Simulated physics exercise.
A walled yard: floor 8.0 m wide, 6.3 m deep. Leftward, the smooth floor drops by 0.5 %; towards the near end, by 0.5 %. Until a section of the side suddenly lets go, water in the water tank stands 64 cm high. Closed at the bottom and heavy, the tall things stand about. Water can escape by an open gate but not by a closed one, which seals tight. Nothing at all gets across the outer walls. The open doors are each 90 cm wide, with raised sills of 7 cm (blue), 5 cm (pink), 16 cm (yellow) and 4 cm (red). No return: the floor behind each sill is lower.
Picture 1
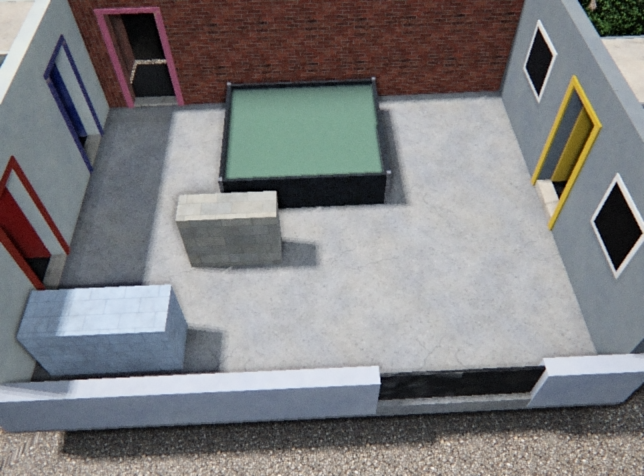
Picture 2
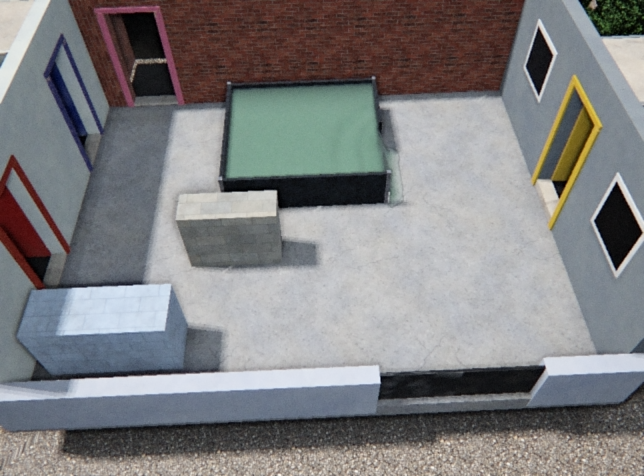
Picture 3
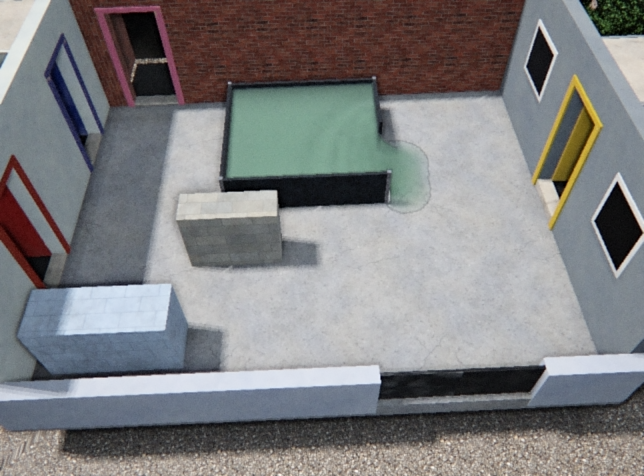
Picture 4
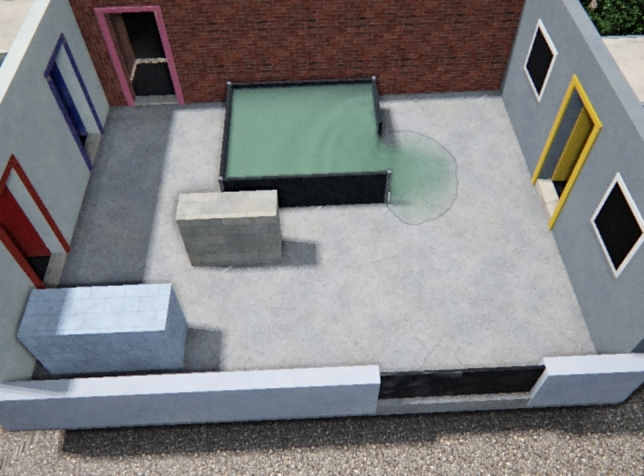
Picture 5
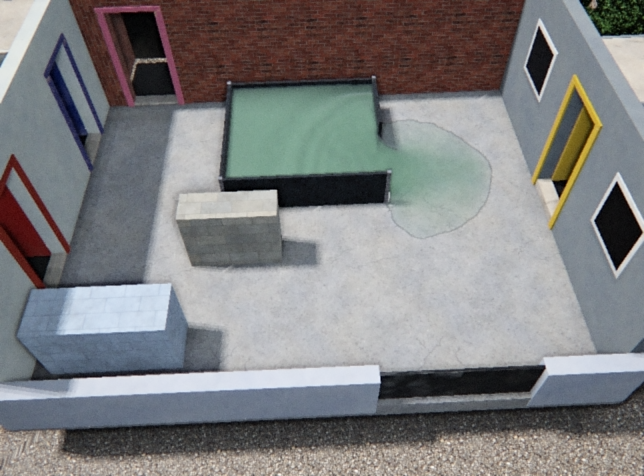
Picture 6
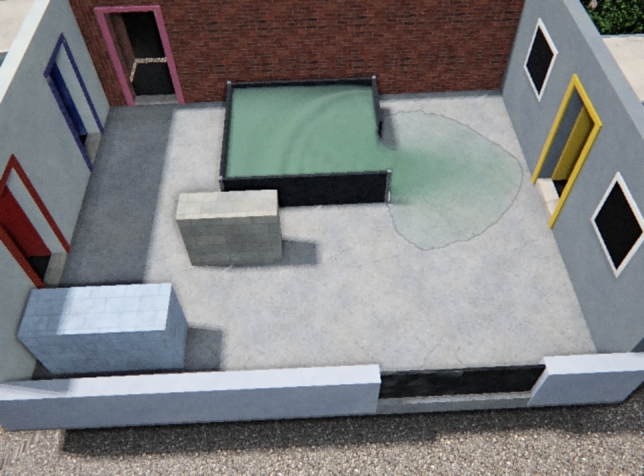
Green water pours from the right side of the tank and spreads across the grey floor.
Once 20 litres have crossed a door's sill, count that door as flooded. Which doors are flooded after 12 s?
At the end, blue door: Short of the set amount, pink door: Short of the set amount, yellow door: Beyond the set amount, red door: Beyond the set amount.
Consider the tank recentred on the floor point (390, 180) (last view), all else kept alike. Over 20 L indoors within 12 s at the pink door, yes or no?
Pink: Within limit.
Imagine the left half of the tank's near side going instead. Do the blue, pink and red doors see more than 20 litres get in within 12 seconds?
In that case, blue door: More than that, pink door: More than that, red door: More than that.
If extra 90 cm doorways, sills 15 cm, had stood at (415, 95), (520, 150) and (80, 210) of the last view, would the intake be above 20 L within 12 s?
Well, the first is on the low side, the second is on the high side, and the third is on the low side.
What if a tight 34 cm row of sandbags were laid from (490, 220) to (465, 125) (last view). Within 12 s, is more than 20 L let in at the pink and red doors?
Then the pink door is short of it and the red door is over the mark.
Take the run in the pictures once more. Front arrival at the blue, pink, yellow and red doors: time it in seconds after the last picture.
Arrival times: Blue 5.5 seconds, pink 4.5 seconds, yellow 0.2 seconds, red 6.0 seconds.
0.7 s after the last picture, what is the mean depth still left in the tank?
I'd put the average depth near 51 cm.
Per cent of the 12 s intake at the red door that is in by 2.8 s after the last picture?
Some 0 in a hundred.
Then, 0.7 s after the last picture water covers 20 % of the floor and is deepest (40 cm) near (389, 191); blue door not reached, pink door not reached, yellow door 27 cm at the sill, 12 L in, red door not reached.
Then, 1.5 s after the last picture water covers 30 % of the floor and is deepest (36 cm) near (388, 184); blue door not reached, pink door not reached, yellow door 31 cm at the sill, 68 L in, red door not reached.
Then, 2.8 s after the last picture water covers 40 % of the floor and is deepest (33 cm) near (597, 364); blue door not reached, pink door not reached, yellow door 25 cm at the sill, 159 L in, red door not reached.
Then, 6.3 s after the last picture water covers 80 % of the floor and is deepest (23 cm) near (576, 378); blue door 6 cm at the sill, 0 L in, pink door 3 cm at the sill, 0 L in, yellow door 17 cm at the sill, 207 L in, red door 4 cm at the sill, 0 L in.
Then, 11.3 s after the last picture water covers 100 % of the floor and is deepest (17 cm) near (25, 405); blue door 9 cm at the sill, 1 L in, pink door 2 cm at the sill, 0 L in, yellow door 10 cm at the sill, 210 L in, red door 13 cm at the sill, 114 L in.
